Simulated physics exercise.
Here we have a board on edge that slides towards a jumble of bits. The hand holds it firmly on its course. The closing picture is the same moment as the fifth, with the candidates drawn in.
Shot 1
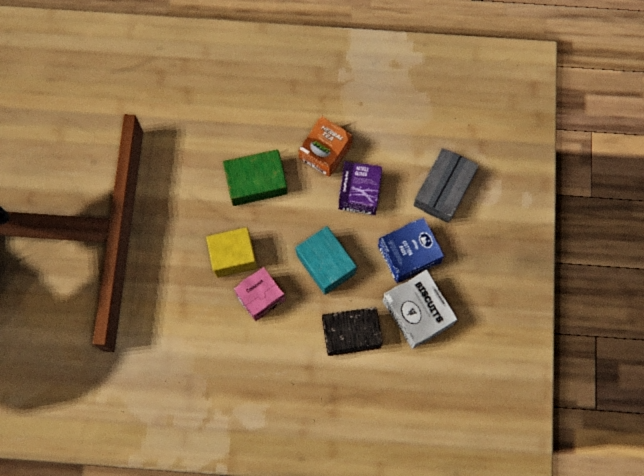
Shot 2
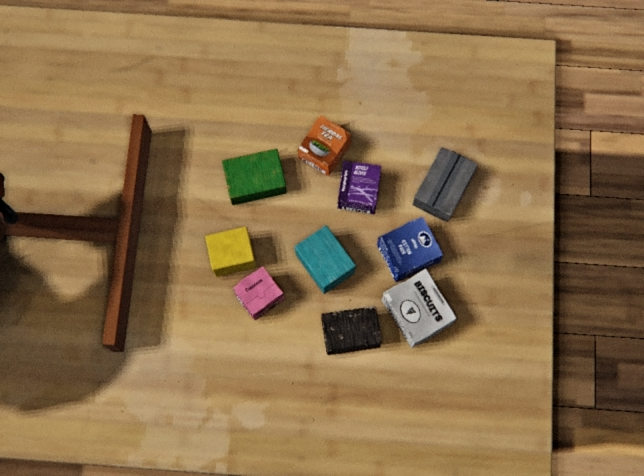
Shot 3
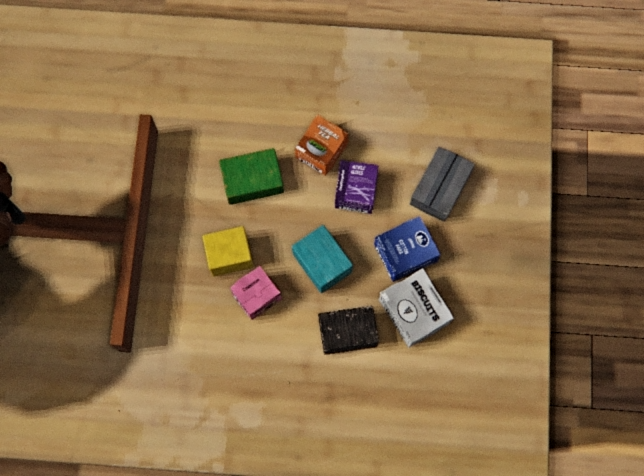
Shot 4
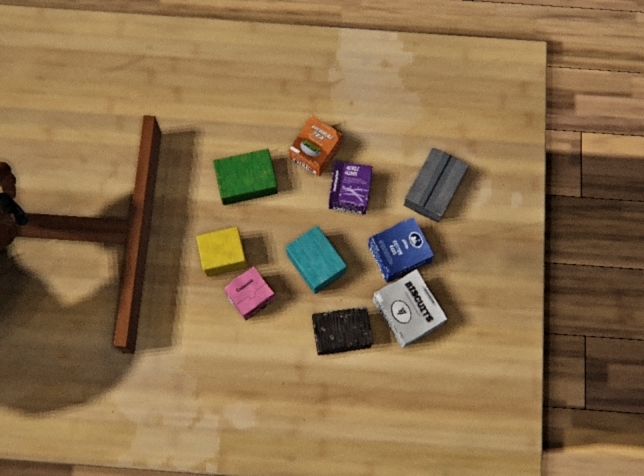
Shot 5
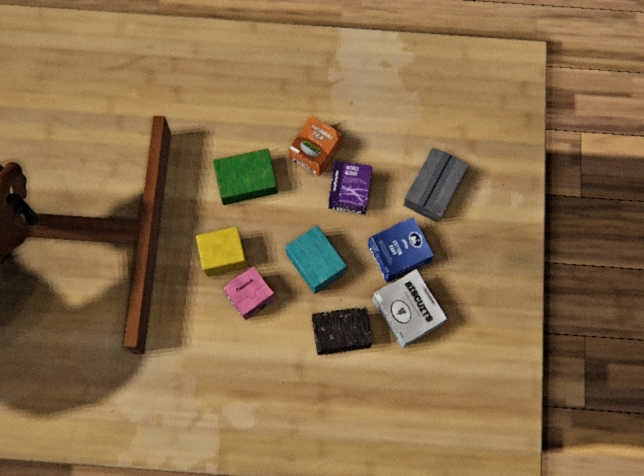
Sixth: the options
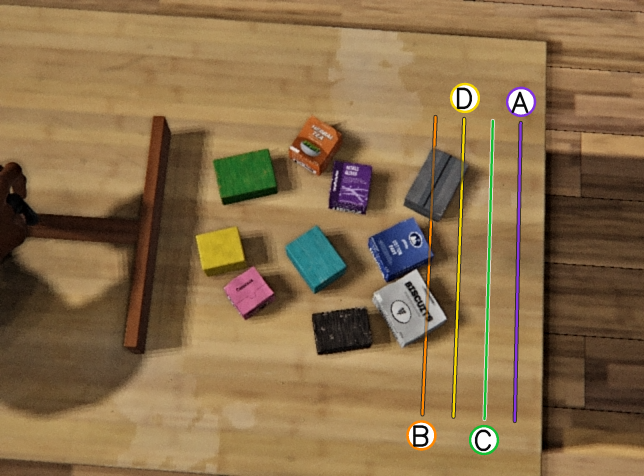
A hand at the left edge slid a reddish-brown wooden board slowly rightward across the table, narrowing the gap to a loose cluster of colourful blocks and small boxes without touching them.
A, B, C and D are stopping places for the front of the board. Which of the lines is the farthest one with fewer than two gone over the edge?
B.
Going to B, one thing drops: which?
The grey box goes over.
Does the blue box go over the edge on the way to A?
Yes.
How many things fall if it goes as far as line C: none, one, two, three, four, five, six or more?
Five.
On the marked copy, A at (518, 266); B at (429, 260); C at (489, 264); D at (459, 262).
Following B. Soon after the start, board (247, 235); pink packet (273, 301); green block (290, 188).
Later, board (350, 242); grey box (477, 187); blue box (462, 247).
In the end, board (428, 248); grey box over the edge; blue box (534, 245); one fallen.
As for the rest, A drops six; C drops five; D drops two.
